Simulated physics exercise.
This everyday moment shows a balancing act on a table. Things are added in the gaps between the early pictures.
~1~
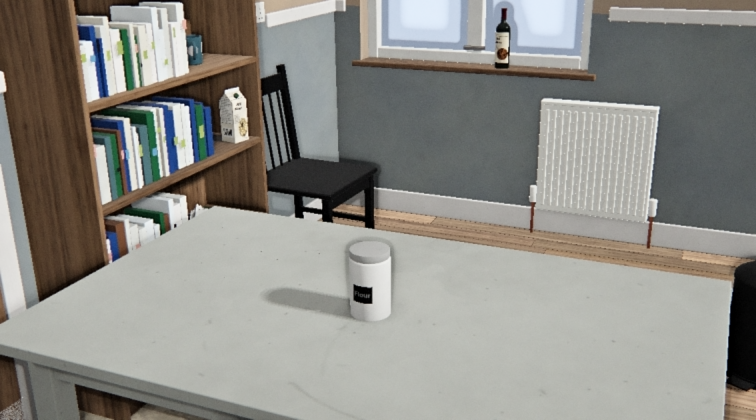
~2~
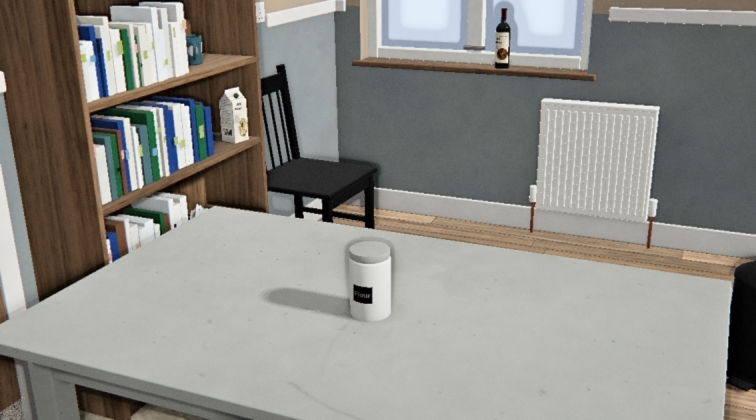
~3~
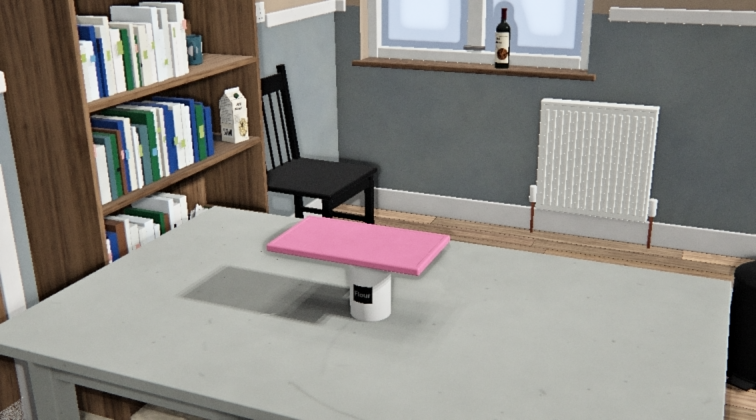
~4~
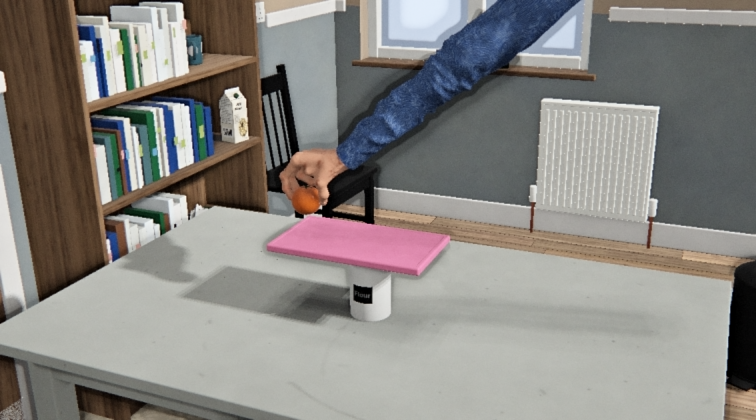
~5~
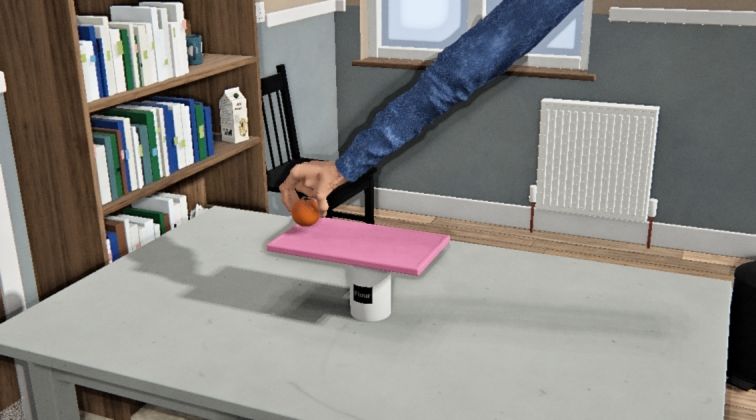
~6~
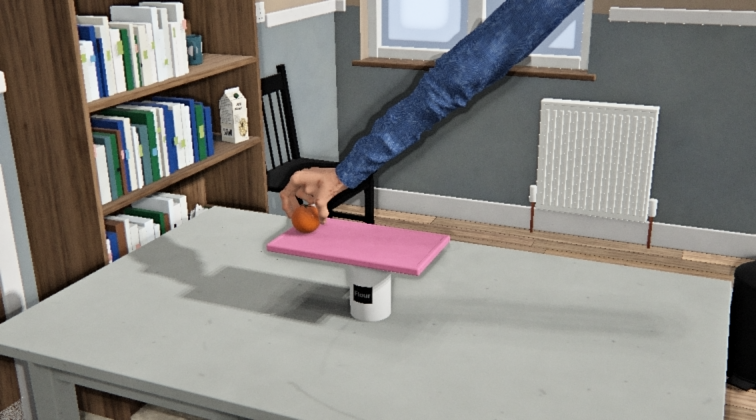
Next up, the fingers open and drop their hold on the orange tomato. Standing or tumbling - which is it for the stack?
The stack is too shaky.
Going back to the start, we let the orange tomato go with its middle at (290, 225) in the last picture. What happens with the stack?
Topples.
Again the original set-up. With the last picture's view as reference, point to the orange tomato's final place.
End position in the final view: Approximately (264, 280).
Then, 0.40 s later than the last frame, orange tomato now fallen; pink lid tilted by 54°.
Then, 0.70 s later than the last frame, pink lid tilted by 47°.
When it is over, fallen, pink lid and orange tomato; white jar as before. End places, in pixels of the last picture, orange tomato near (264, 280). The stack gives way.
